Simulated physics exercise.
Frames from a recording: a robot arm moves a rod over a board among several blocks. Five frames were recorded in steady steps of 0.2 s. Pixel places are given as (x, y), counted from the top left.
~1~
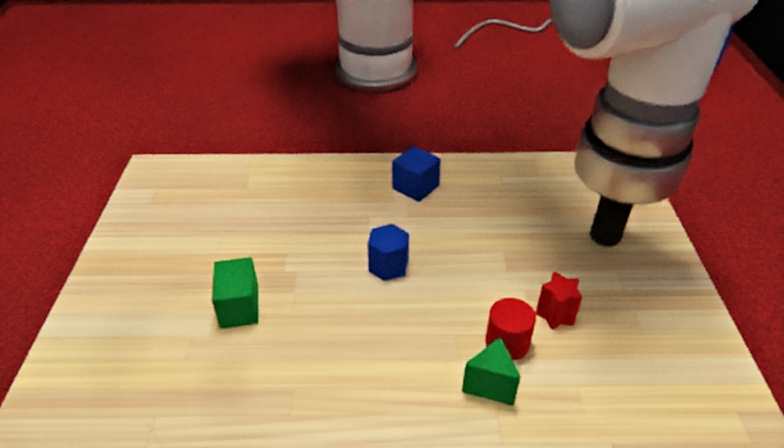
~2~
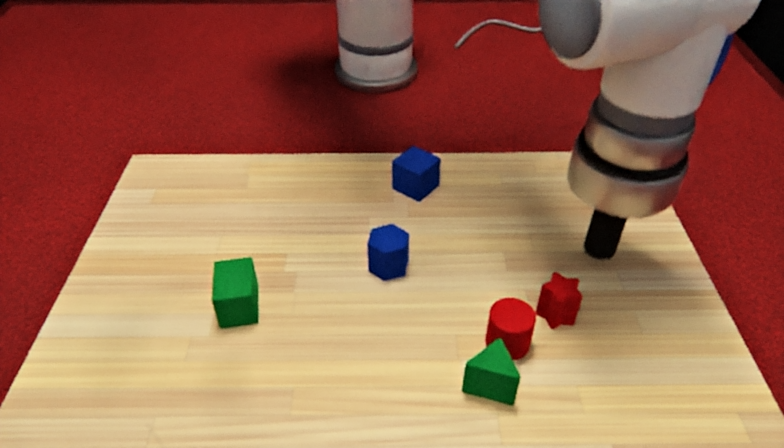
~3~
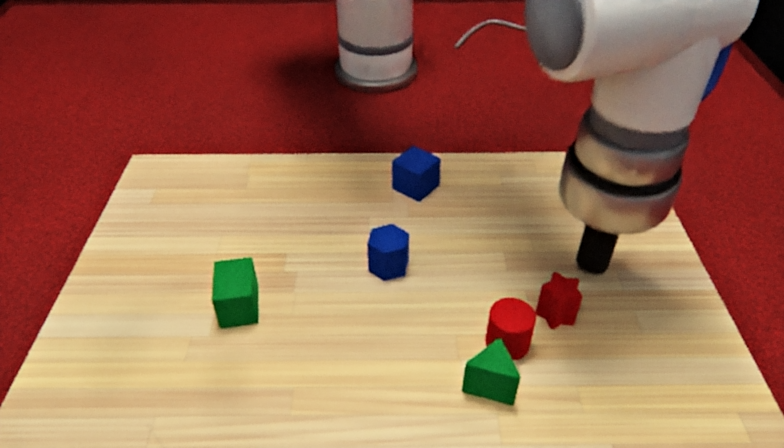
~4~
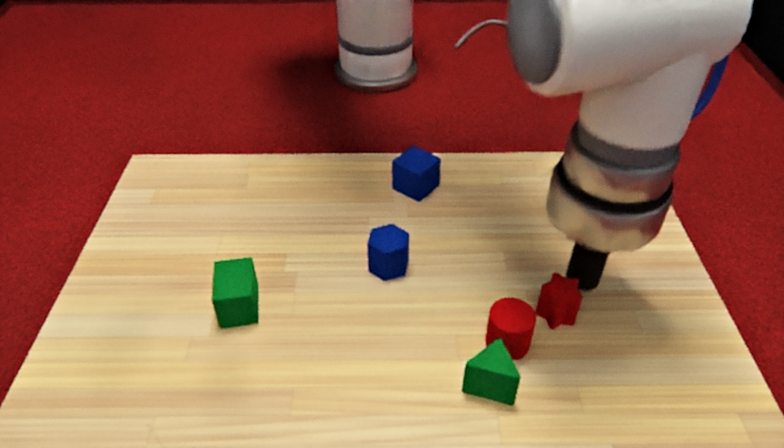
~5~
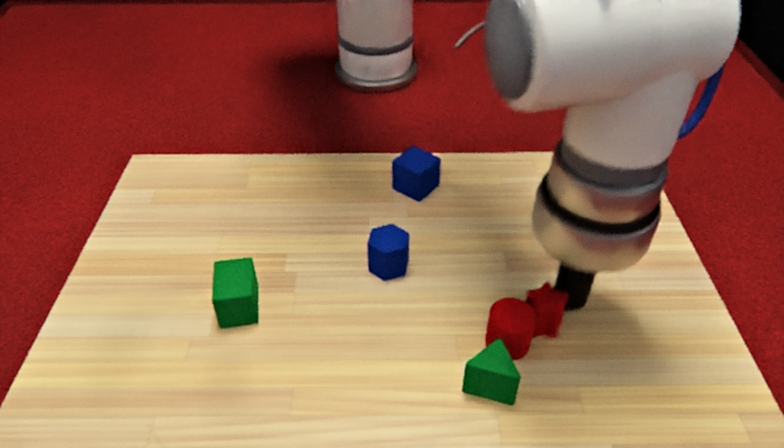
A robot arm moving a black rod toward the viewer over a wooden board, nudging a red star left against a red cylinder.
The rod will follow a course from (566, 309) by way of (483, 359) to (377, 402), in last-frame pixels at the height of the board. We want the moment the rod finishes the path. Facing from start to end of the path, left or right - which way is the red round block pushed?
To the path's right.
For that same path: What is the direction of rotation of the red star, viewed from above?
It swings round anticlockwise.
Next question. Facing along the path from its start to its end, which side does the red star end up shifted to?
Toward the left.
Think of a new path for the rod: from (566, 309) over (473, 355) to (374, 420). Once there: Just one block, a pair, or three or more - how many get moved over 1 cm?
In total, three or more blocks get moved by over 1 cm.
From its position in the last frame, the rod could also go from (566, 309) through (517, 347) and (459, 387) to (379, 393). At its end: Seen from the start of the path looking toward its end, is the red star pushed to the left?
Yes
On the path given first. One third of the way, rod at (516, 333); green triangular piece at (489, 369), turned 35° anticlockwise; red round block at (454, 334); red star at (496, 335).
Two thirds of the way, rod at (449, 362); green triangular piece at (473, 392), turned 105° anticlockwise; red round block at (388, 353); red star at (432, 371).
At the end, rod at (376, 391); green triangular piece at (473, 393), turned 105° anticlockwise; red round block at (336, 358); red star at (394, 404), turned 70° anticlockwise.
